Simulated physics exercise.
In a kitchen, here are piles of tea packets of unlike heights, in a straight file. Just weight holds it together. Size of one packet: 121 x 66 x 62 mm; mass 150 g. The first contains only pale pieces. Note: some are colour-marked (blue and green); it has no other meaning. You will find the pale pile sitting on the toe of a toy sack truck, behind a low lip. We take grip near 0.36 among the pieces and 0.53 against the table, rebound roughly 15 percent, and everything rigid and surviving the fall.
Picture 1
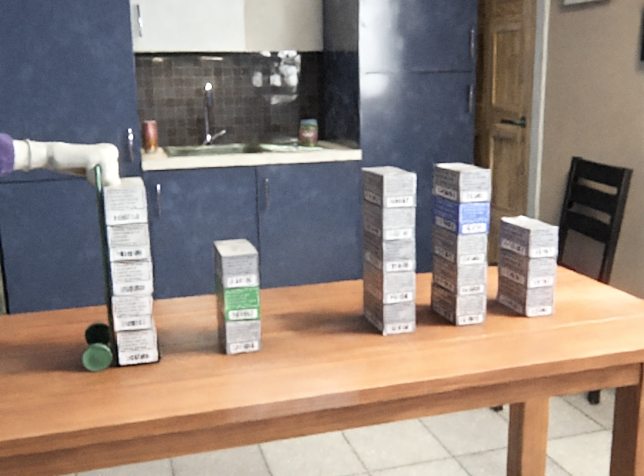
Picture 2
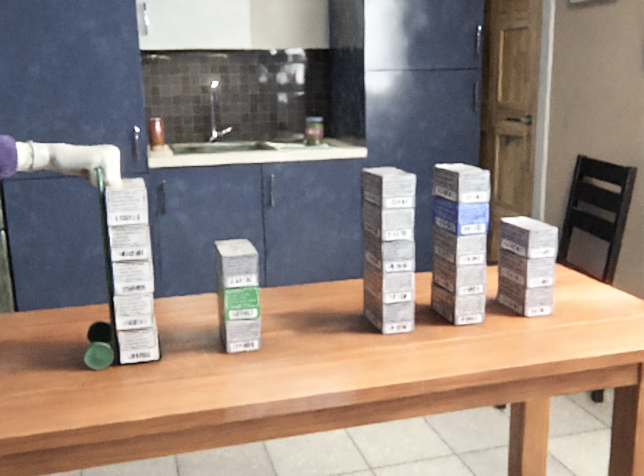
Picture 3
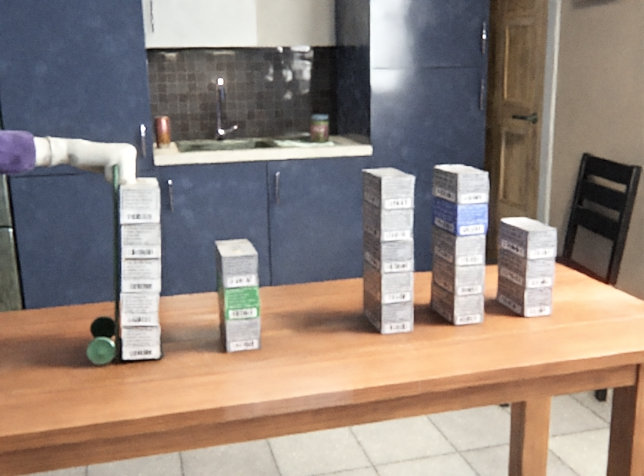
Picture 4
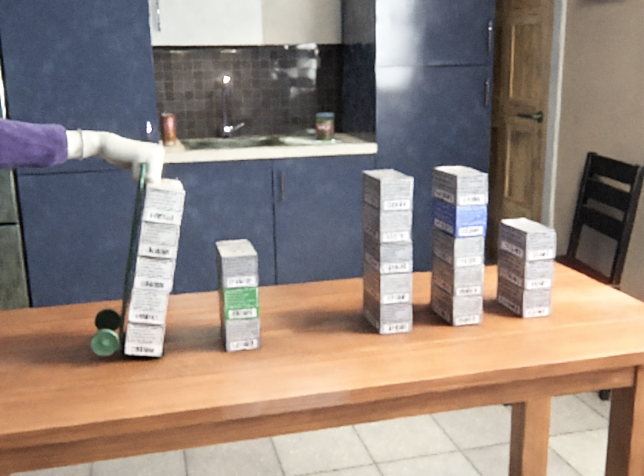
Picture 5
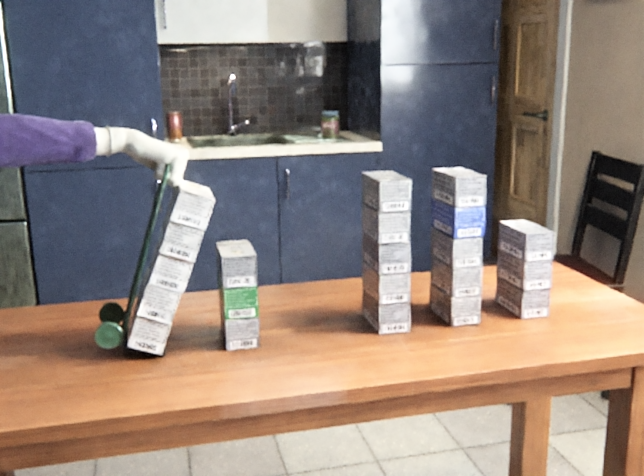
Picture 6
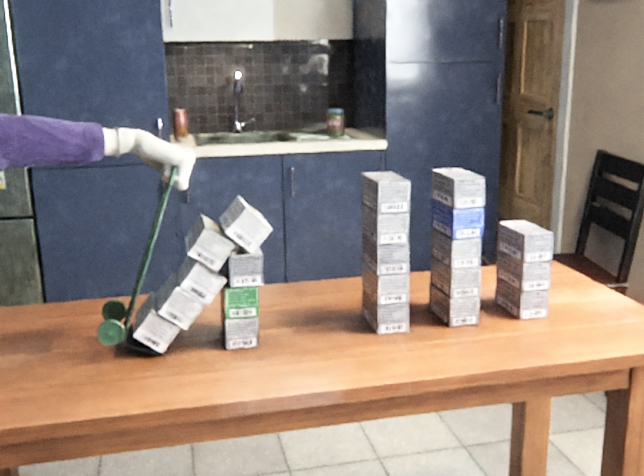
A small green hand truck, gripped by a gloved hand in a purple sleeve, tilted to the right, and its stack of pale boxes leaned, then broke apart against the shorter stack with the green box.
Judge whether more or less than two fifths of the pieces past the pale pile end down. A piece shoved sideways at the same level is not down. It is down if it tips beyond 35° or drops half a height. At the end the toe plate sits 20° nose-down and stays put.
Less.
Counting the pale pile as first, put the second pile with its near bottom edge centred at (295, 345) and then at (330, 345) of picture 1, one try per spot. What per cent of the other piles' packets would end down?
Try 1: Around 10 %; try 2: Around 0 %.
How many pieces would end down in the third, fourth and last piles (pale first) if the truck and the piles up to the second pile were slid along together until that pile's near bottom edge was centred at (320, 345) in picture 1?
Down per pile: Third 5, fourth 5, last 3.
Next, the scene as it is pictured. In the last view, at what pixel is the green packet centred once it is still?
Resting position, last image: About (296, 311).
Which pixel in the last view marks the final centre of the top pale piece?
Somewhere about (355, 307).
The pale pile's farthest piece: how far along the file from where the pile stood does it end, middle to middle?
Distance: Near 44 cm.
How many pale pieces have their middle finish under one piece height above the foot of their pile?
For the pale pieces, I get 3.
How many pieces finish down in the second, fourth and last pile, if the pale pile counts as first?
As for pieces, it's second 3, fourth 0 and last 0.
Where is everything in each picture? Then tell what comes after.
In the first frame (pixels give the middle of a visible side; the camera moves round a little), truck frame (100, 209) 0° forward; green packet (243, 304); blue packet (475, 218); none of the others has stirred.
In the second frame, truck frame (102, 209) 0° forward; green packet (243, 304).
In the third frame, truck frame (115, 207) 4° forward, top of the pale pile leaning 4°; blue packet (473, 220); none of the others has stirred.
In the fourth frame, truck frame (139, 204) 12° forward, top of the pale pile leaning 12°; blue packet (472, 221); none of the others has stirred.
In the fifth frame, truck frame (158, 203) 18° forward, top of the pale pile leaning 21°; blue packet (470, 223); none of the others has stirred.
In the sixth frame, truck frame (164, 204) 20° forward, top of the pale pile leaning 43°; green packet (243, 303); blue packet (469, 224); one has shifted.
Then, 0.07 s past the last view, 3 of the pale pile down; none of the 16 other packets down, 3 disturbed; green packet 4° from how it stood.
Then, 0.19 s past the last view, 5 of the pale pile down; none of the 16 other packets down, 3 disturbed; green packet 15° from how it stood.
Then, 0.29 s past the last view, 5 of the pale pile down; 3 of the 16 other packets down; green packet 37° from how it stood.
Then, 0.41 s past the last view, 5 of the pale pile down; 3 of the 16 other packets down; green packet 61° from how it stood, 49 mm lower.
In the end, 5 of the pale pile down; 3 of the 16 other packets down; green packet 61° from how it stood, 49 mm lower; blue packet unmoved. That is 19 per cent. From the last view, middles, green packet near (296, 311), blue packet near (457, 217).
